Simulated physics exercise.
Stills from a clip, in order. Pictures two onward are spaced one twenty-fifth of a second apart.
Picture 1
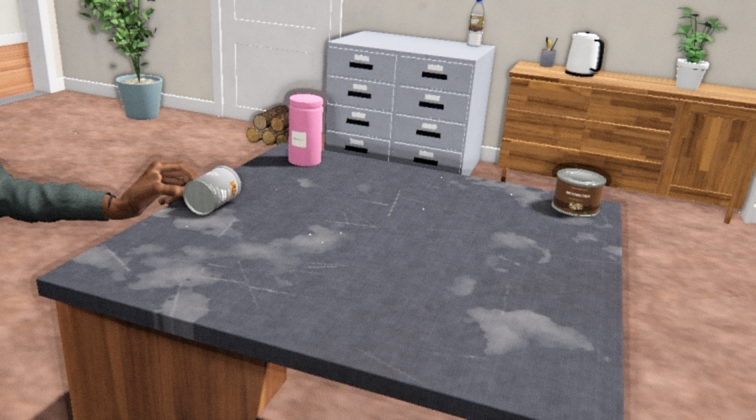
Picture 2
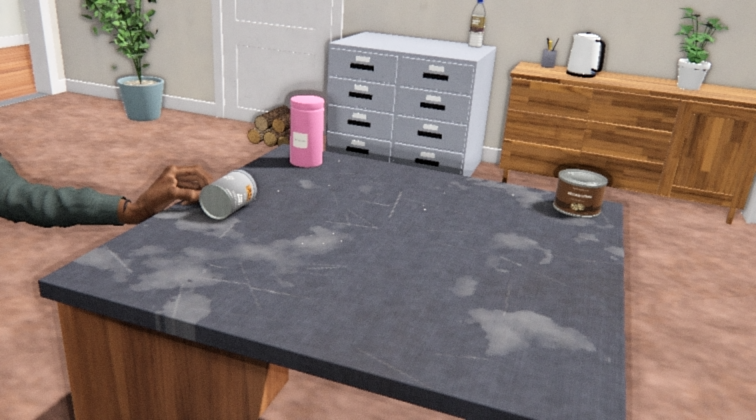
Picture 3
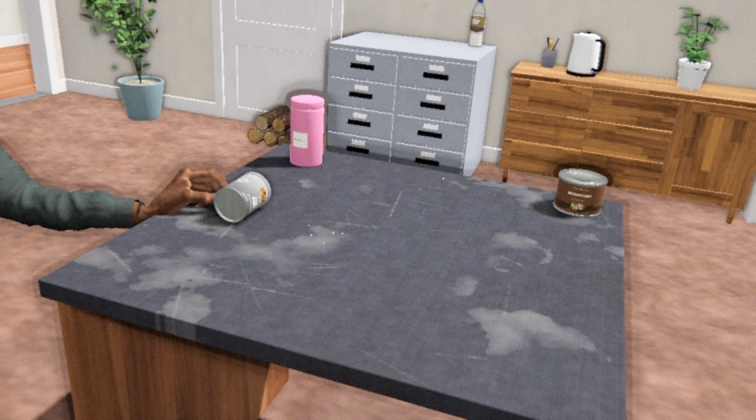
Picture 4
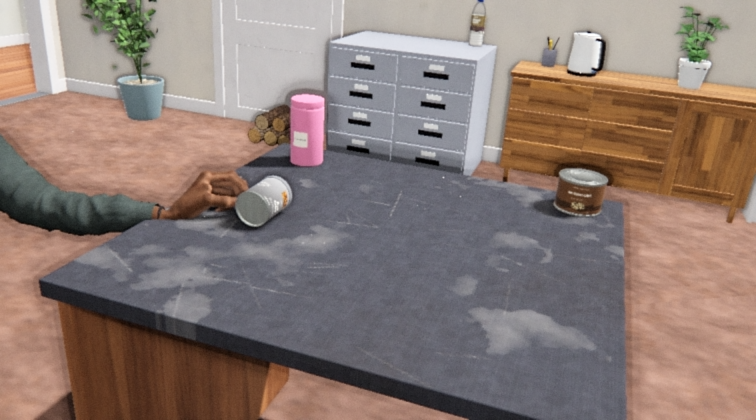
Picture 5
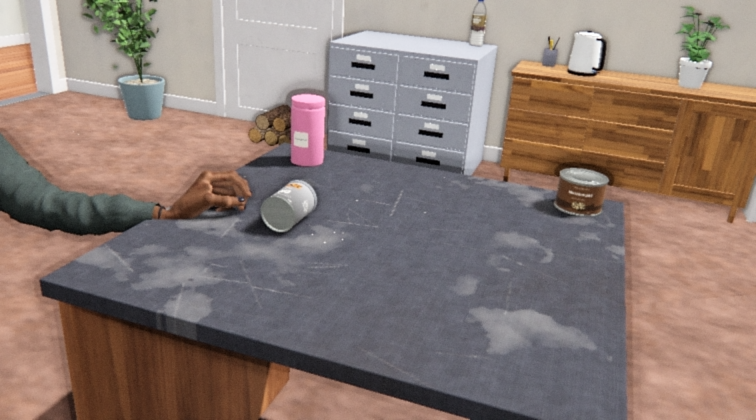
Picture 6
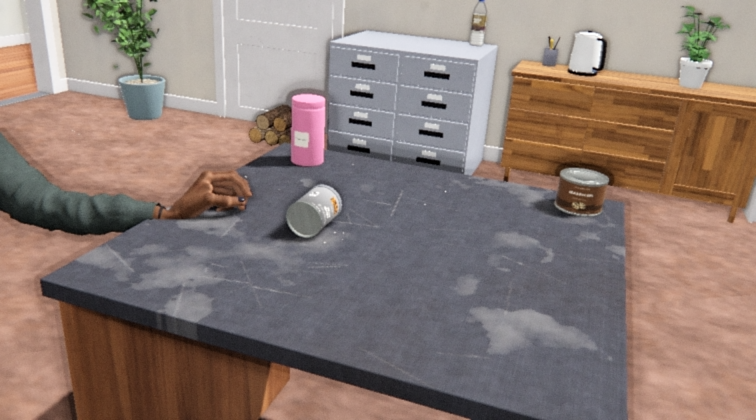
On a scuffed dark tabletop in a room with filing drawers, a hand pushed a grey tin lying on its side, and the tin rolled away from the fingers toward the right.
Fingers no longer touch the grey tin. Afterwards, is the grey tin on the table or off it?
Seems to me it makes it past the edge.
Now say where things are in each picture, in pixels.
Under the hand; grey tin (213, 190), in the first picture.
Under the hand; grey tin (228, 194), in the second picture.
Under the hand; grey tin (243, 197), in the third picture.
Grey tin (264, 201), in the fourth picture.
Grey tin (290, 206) shifted about its own width, in the fifth picture.
Grey tin (314, 211) shifted about its own width, in the sixth picture.
Then, 0.40 s on from there, grey tin shifted well along near (580, 266).
Then, 0.90 s on from there, grey tin now off the table.
In the end, off the table, grey tin.
